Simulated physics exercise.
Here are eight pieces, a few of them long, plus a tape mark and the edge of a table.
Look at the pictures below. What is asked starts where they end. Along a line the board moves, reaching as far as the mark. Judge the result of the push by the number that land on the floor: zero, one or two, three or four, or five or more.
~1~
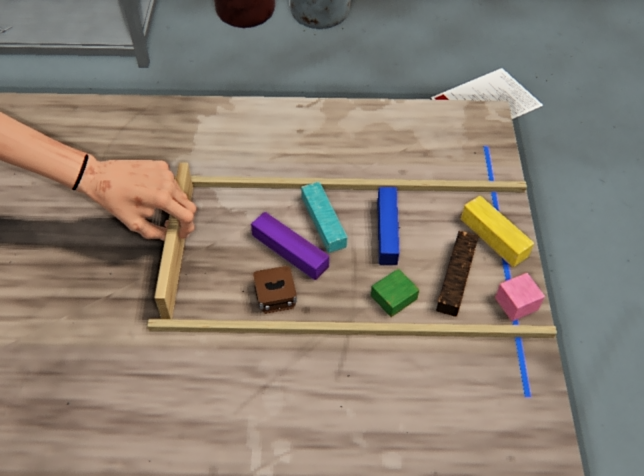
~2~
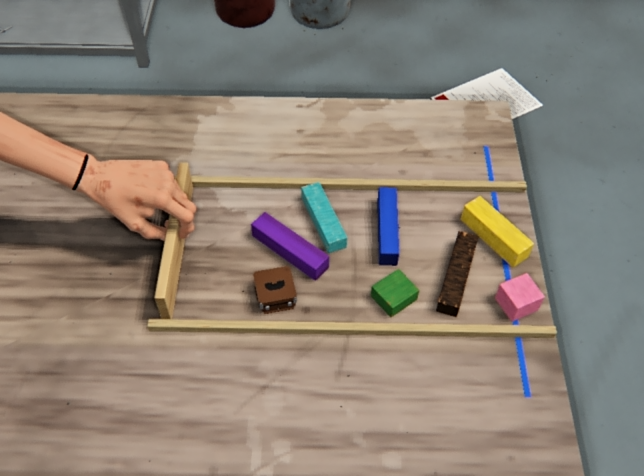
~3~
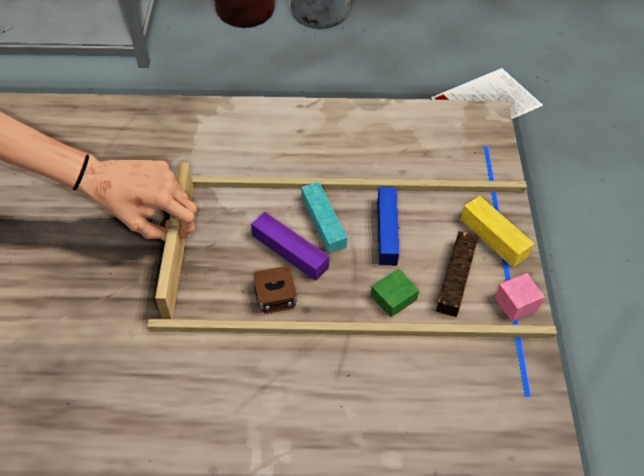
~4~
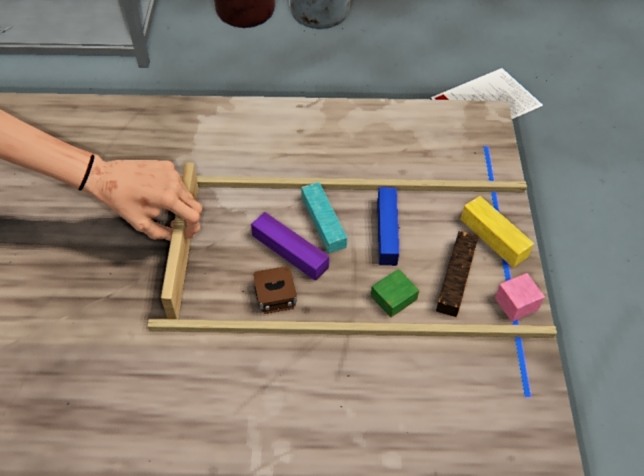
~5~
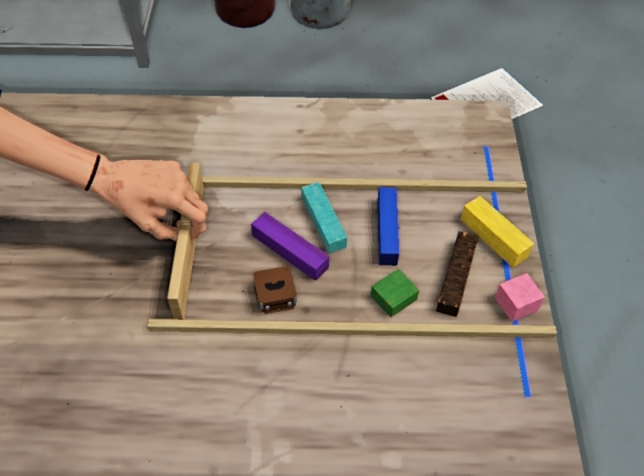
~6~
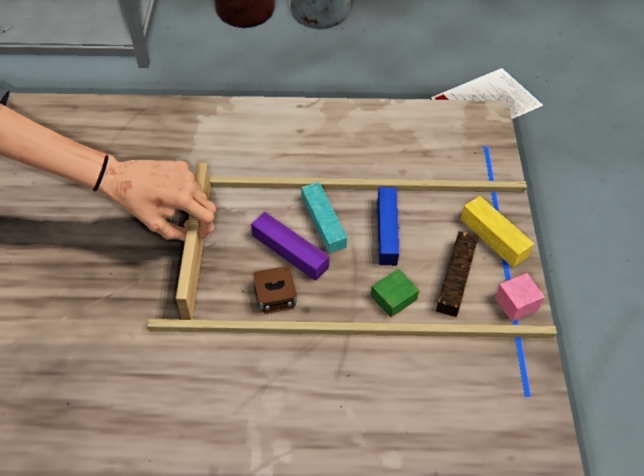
The number that land on the floor is five or more.
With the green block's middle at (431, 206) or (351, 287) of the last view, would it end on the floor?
Taking the places in order, the piece ends up below and ends up below.
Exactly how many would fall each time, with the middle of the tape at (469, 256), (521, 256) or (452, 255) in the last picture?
Counts per try: 3; 7; 1.
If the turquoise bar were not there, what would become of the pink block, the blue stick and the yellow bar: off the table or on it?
The pink block: Drops. The blue stick: Remains. The yellow bar: Drops.
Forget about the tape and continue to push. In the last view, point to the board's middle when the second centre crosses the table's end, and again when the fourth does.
(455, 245) and (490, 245).
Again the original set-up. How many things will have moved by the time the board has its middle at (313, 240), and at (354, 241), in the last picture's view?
Respectively 3 and 5.
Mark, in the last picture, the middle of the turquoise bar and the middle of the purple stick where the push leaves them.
Final positions - turquoise bar around (527, 217), purple stick around (538, 259).
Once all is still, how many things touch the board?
It adds up to 3.
Soon after, none off yet; pink block at rest near (519, 297); yellow bar at rest near (496, 231); black bar at rest near (458, 273).
In the end, the number that fall off is five or more; gone, blue stick, green block, black bar, yellow bar and pink block.
